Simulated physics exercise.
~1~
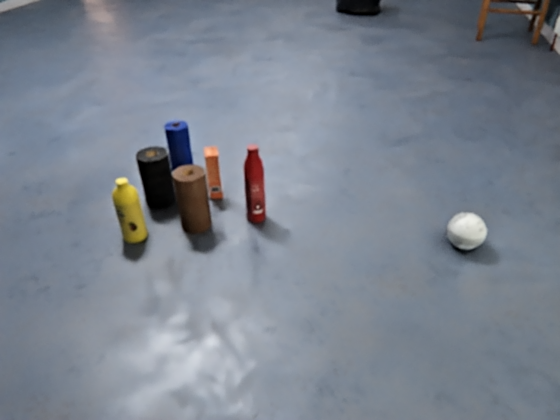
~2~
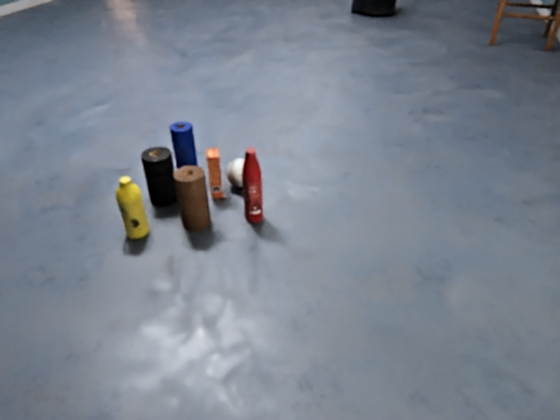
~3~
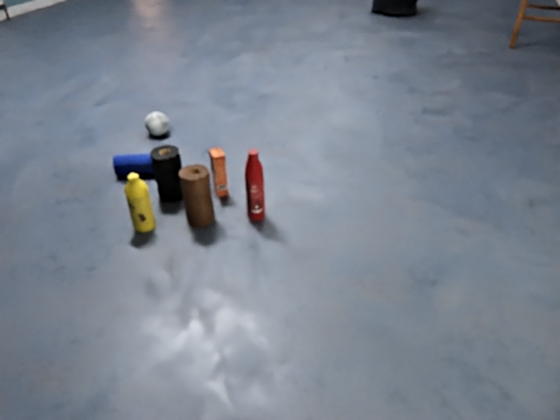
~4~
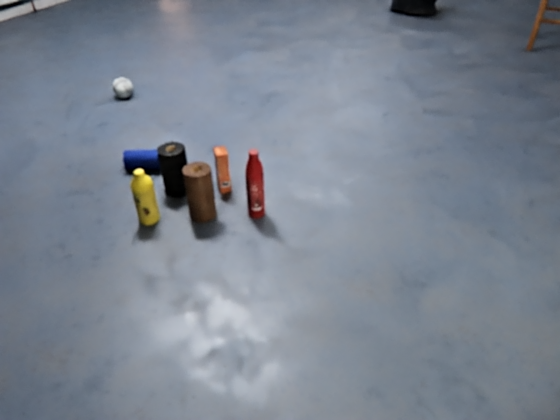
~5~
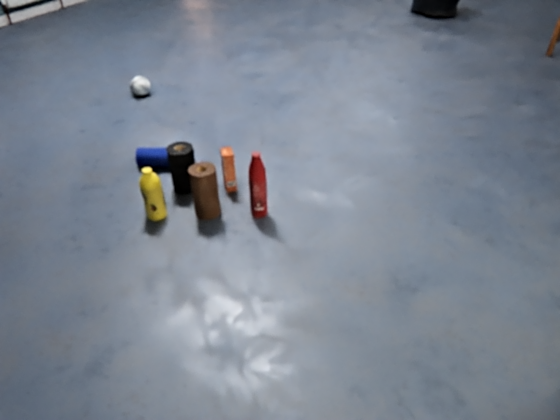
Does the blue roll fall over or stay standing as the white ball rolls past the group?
The blue roll falls over and ends lying on its side, while the red bottle is still standing.
White ball rolling left behind a red bottle, blue roll toppling onto its side, the other bottles, rolls and carton staying upright.
